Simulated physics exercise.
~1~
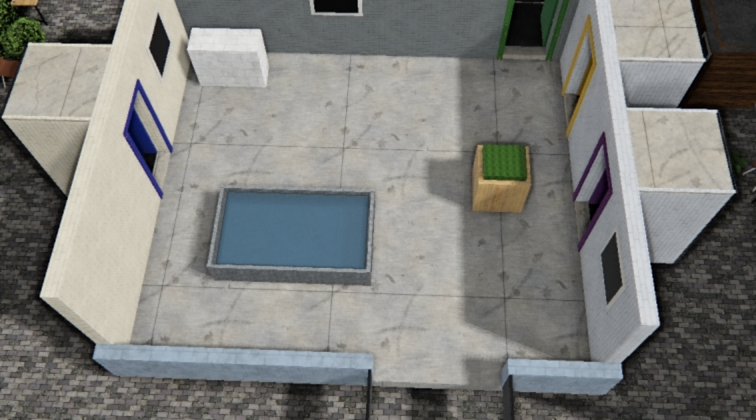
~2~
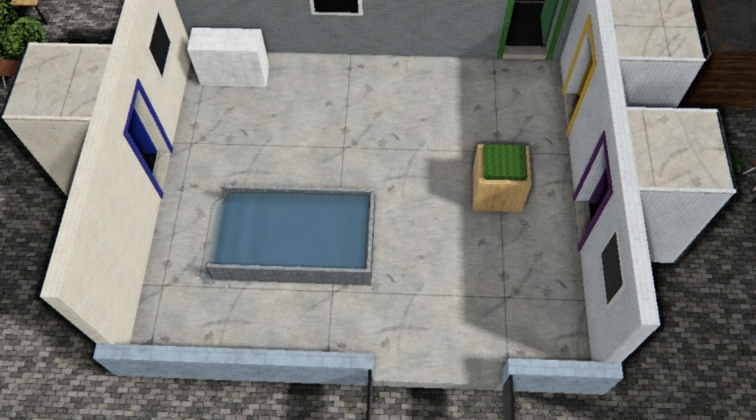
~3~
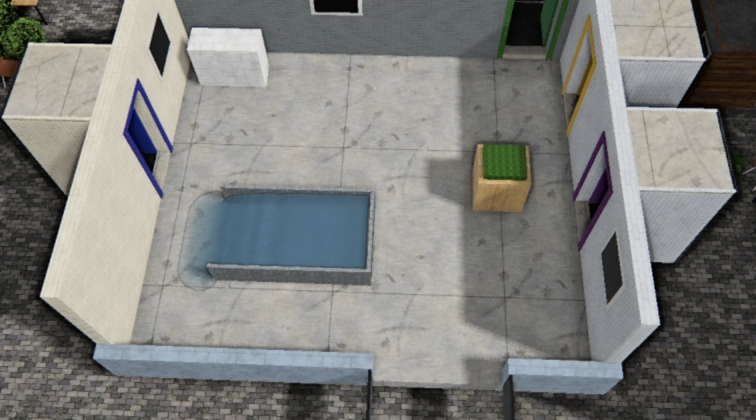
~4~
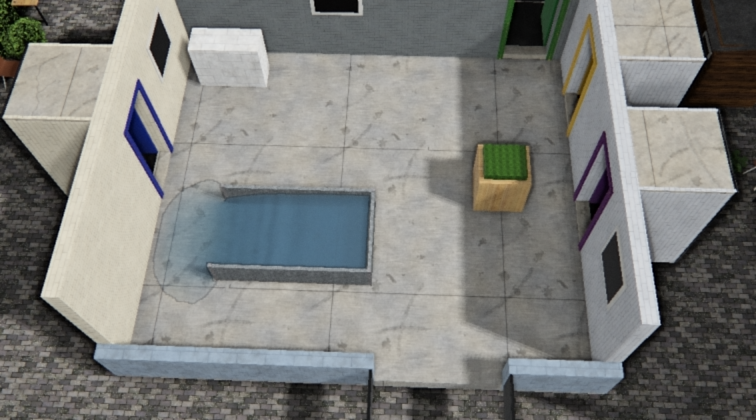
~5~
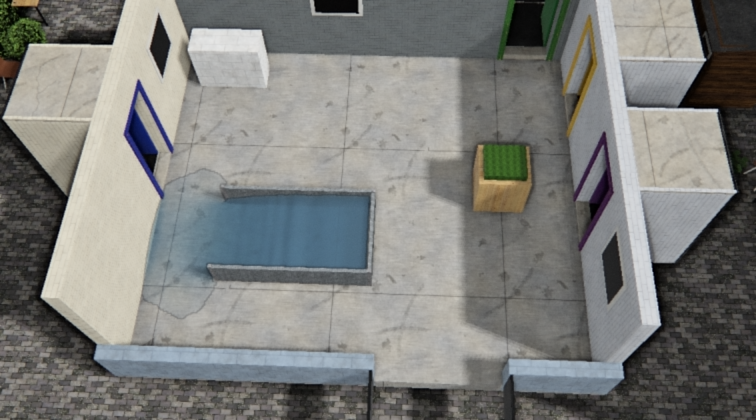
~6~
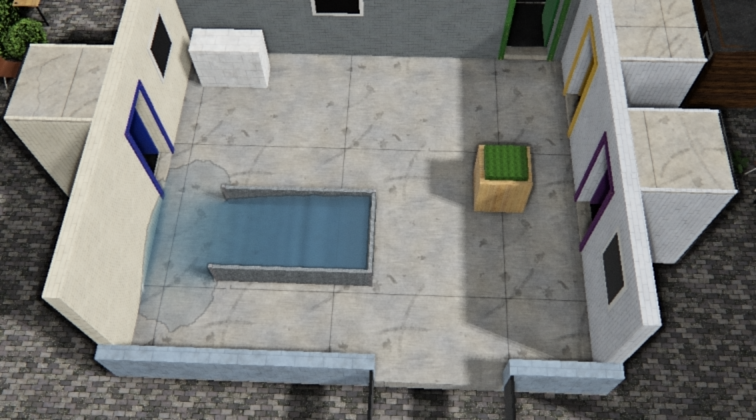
Water poured out of the left end of an open tank in a back court once that side was gone, then spread across the pale paving to the wall by the blue door.
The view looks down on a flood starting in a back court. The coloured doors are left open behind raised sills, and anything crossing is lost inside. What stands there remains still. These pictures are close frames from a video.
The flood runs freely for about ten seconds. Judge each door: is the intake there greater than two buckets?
Blue door, greater; green door, not greater; yellow door, not greater; purple door, not greater.
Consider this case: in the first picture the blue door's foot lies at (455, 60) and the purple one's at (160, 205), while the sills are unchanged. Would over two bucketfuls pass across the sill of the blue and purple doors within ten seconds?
As I see it, the blue door remains below the limit, and the purple door crosses the limit.
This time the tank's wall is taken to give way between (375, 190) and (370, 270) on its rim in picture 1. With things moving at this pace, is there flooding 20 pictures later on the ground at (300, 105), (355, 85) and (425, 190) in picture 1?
Unwetted, unwetted, submerged.
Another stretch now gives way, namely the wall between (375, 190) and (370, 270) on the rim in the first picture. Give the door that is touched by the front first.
You want the one in purple.
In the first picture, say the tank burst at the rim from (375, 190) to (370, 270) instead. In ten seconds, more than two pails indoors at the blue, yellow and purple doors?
Door by door: Blue stops short, yellow stops short, purple goes past the mark.
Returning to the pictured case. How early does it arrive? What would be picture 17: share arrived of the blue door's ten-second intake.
Estimate: Some 35 per cent.
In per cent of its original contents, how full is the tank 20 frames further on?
I'd say some 30 %.
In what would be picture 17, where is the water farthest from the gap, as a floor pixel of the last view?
The front should reach about (191, 70).
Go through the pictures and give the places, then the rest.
The open tank at (294, 229) is whole and still, in the first frame.
Water pours out at (223, 235) and has run to (209, 279), in the second frame.
Water pours out at (223, 236) and has run to (188, 282), in the third frame.
Water pours out at (224, 236) and has run to (159, 274), in the fourth frame.
Water pours out at (224, 237) and has run to (144, 287), in the fifth frame.
The front is at (139, 310), out from the gap at (225, 237), in the sixth frame.
A moment on, water covers 10 % of the floor; the blue door under two buckets in, the green door not reached, the yellow door not reached, the purple door not reached.
Next, water covers 15 % of the floor; the blue door over two buckets in, the green door not reached, the yellow door not reached, the purple door not reached.
Then, water covers 35 % of the floor; the blue door over two buckets in, the green door not reached, the yellow door not reached, the purple door not reached.
Later, water covers 70 % of the floor; the blue door far over two buckets in, the green door not reached, the yellow door not reached, the purple door not reached.
In the end, water covers 90 % of the floor; the blue door far over two buckets in, the green door wet at the sill, nothing in, the yellow door wet at the sill, nothing in, the purple door wet at the sill, nothing in.
